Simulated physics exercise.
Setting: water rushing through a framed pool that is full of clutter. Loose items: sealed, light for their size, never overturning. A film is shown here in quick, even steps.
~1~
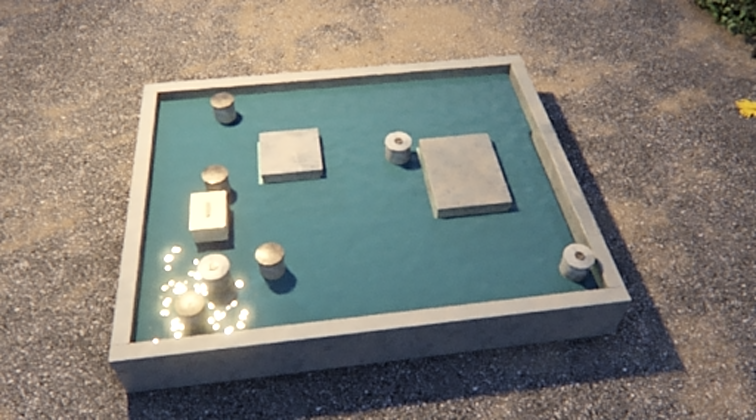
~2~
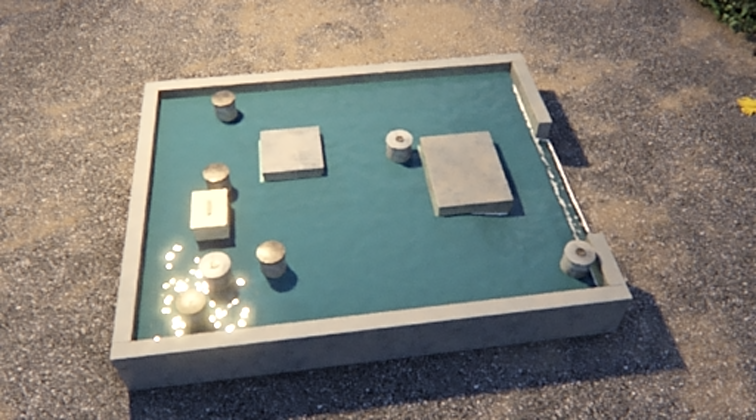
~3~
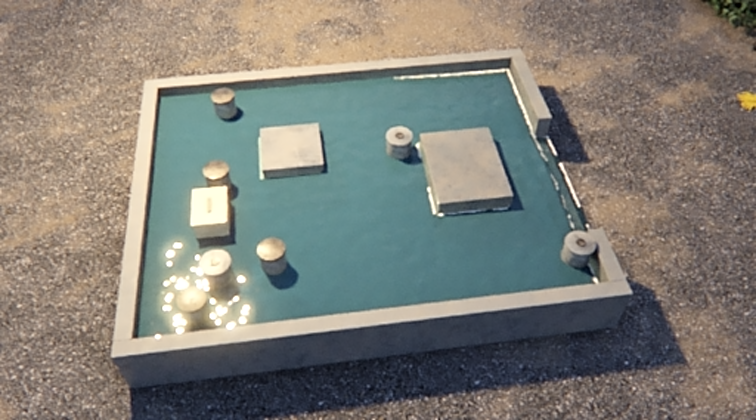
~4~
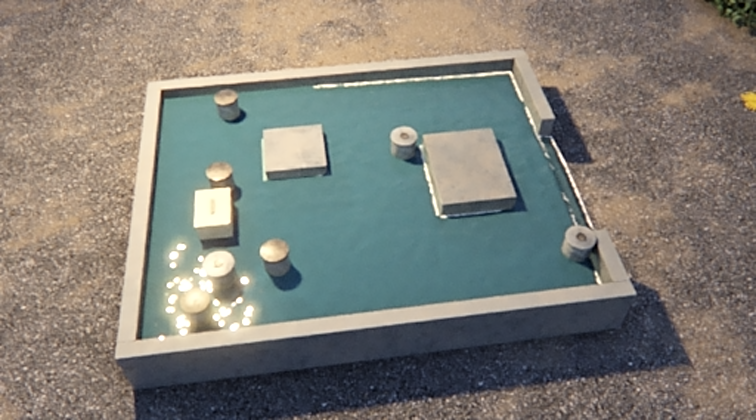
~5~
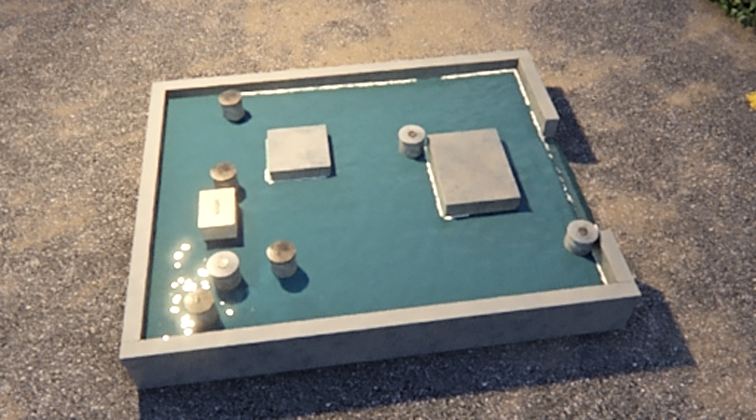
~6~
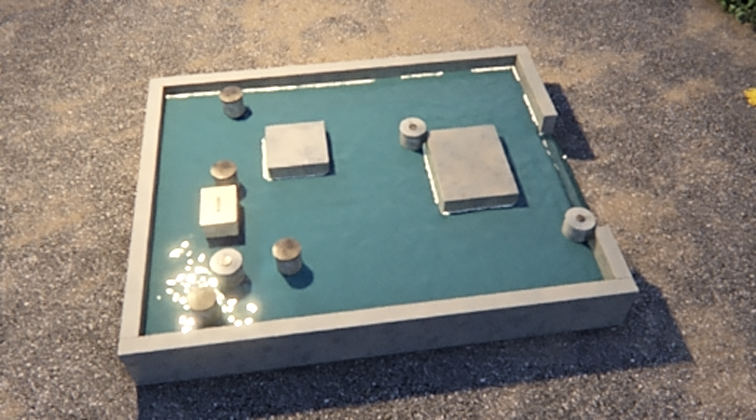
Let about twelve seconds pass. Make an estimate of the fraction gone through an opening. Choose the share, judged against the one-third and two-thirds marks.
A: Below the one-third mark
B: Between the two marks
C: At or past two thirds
Below the one-third mark (A).
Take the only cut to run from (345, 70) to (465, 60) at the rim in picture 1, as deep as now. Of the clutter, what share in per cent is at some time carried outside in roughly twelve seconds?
I'd say around 10 percent.
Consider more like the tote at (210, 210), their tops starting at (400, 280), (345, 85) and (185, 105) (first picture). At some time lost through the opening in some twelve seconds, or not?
For the three copies in the stated order: Escaped, remained, remained.
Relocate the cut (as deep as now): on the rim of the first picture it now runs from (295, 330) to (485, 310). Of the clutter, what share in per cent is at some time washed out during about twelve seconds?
10 per cent or so.
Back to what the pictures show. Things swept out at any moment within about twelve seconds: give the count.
I make it 1 in total.
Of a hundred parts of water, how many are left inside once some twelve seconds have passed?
I'd say close to 68 percent.
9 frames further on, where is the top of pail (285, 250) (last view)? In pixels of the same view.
Estimated position: Approx. (318, 251).
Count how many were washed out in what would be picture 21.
The count is 1.
A moment on, 1 of 8 are out; 7 afloat.
Next, 1 of 8 are out; 7 afloat.
Later, 1 of 8 are out; 7 afloat.
In the end, 1 of 8 are out; 7 afloat.
